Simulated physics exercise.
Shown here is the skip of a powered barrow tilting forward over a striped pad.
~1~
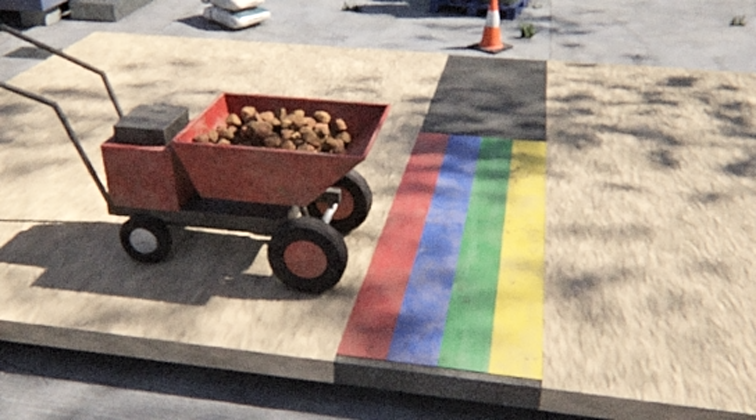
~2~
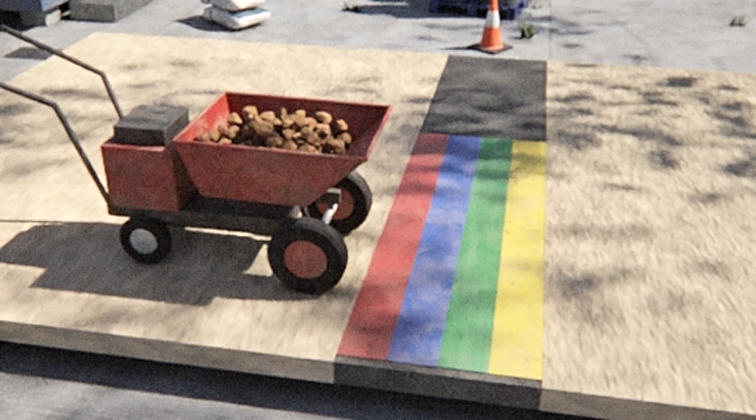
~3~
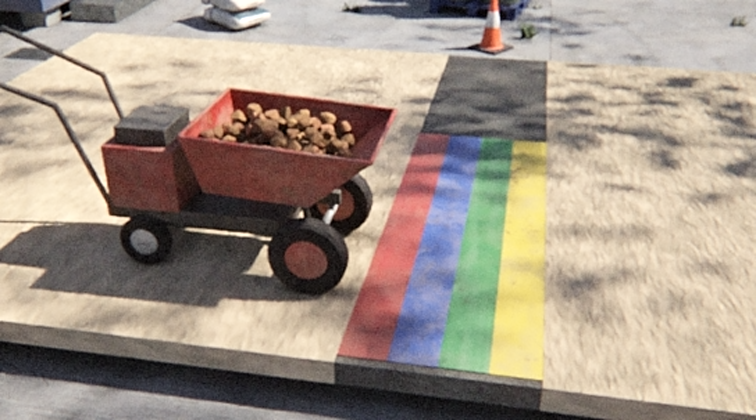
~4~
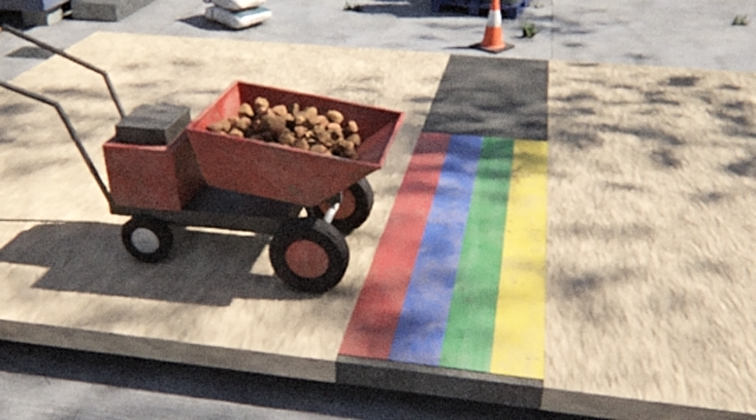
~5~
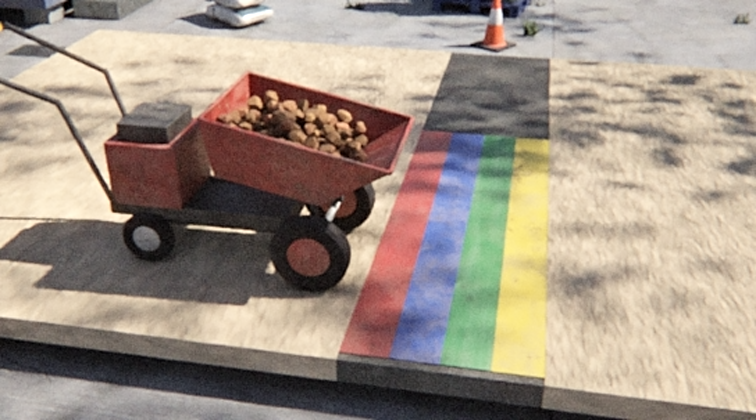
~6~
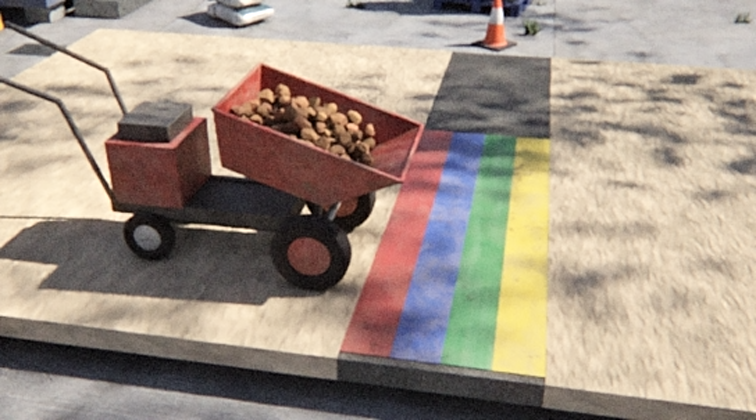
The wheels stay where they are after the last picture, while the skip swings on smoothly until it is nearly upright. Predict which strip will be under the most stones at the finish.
I would say the green one.
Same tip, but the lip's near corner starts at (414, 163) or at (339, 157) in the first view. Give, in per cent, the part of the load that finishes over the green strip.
The shares come out close to 10 and 30 per cent, in that order.
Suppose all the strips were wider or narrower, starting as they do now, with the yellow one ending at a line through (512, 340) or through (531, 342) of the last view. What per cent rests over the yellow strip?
30 % and 30 %, near enough.
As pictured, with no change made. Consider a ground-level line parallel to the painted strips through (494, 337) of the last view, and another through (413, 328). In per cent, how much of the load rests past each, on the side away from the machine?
Around 40 in a hundred for the first, 80 in a hundred for the second.
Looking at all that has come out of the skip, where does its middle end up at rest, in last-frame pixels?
Roughly at (498, 265).
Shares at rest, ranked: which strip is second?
The strip in yellow is second.
Soon after the last picture, skip tipped steeply; all in the skip.
A little later, skip tipped right over; about two thirds in the skip; a small part over the blue strip; about a quarter over the green strip; a small part over the yellow strip.
Later still, skip tipped right over; about a quarter in the skip; a small part over the blue strip; about a third over the green strip; about a quarter over the yellow strip; a small part off the paint.
At rest, skip tipped right over; about a quarter in the skip; none over the red strip; a small part over the blue strip; about a third over the green strip; about a quarter over the yellow strip; a small part off the paint.
